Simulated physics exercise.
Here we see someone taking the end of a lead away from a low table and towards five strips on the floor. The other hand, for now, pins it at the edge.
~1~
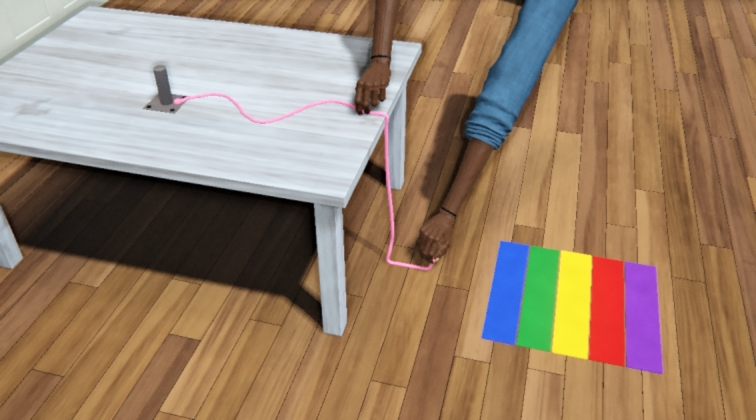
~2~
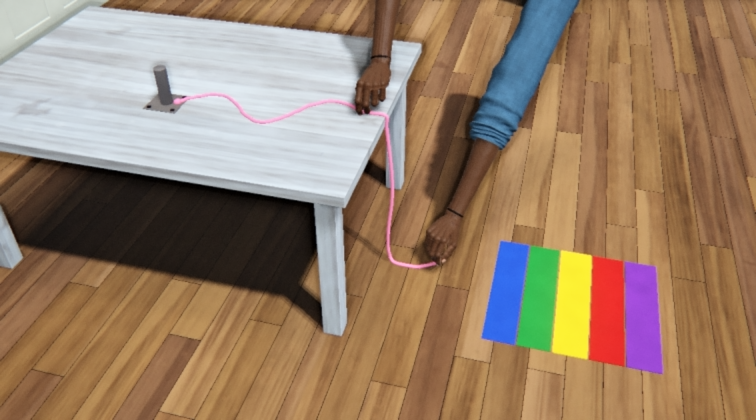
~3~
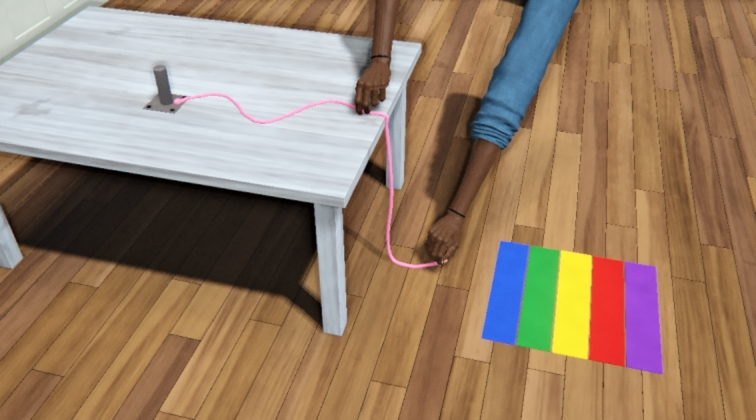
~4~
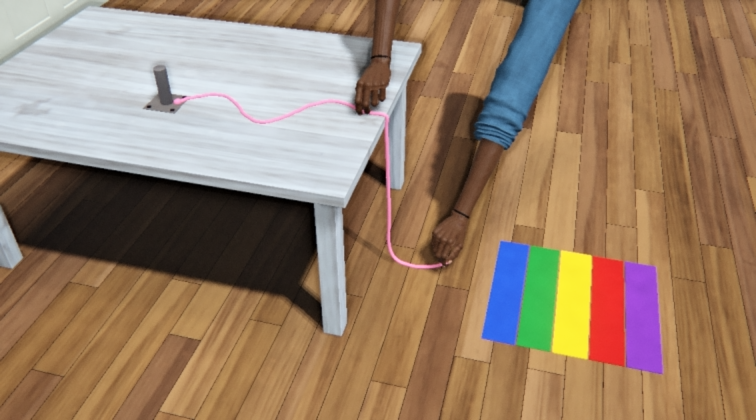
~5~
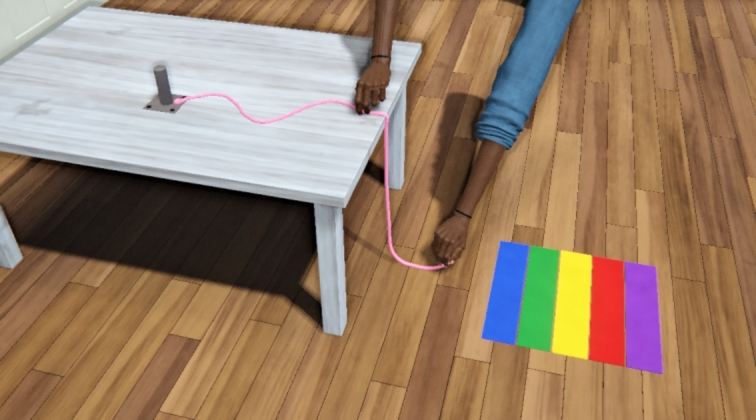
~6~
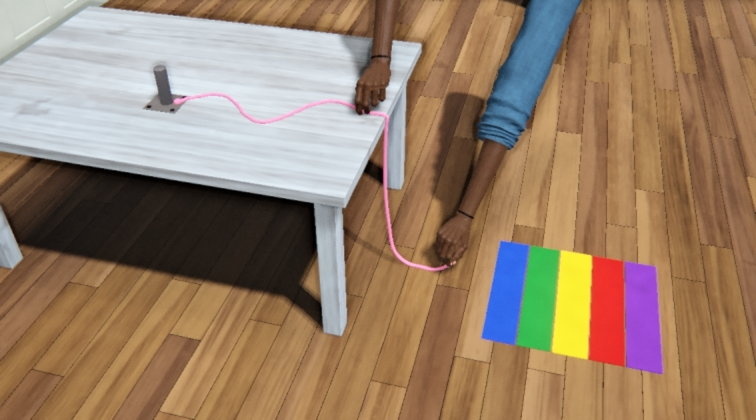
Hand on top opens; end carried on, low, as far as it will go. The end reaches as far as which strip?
As far as the red strip.
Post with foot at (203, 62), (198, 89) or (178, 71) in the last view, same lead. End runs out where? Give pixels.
First (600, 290), then (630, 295), and last (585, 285).
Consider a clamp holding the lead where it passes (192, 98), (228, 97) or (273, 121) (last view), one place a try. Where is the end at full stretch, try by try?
Try 1: (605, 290); try 2: (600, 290); try 3: (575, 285).
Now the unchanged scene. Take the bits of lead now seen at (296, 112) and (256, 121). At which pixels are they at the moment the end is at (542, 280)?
Point 1 - (331, 117); point 2 - (287, 114).
A little later, end near (542, 280); over green.
Next, end near (585, 287); over yellow.
When it is tight, end near (611, 292); over red. It gets as far as the red strip.
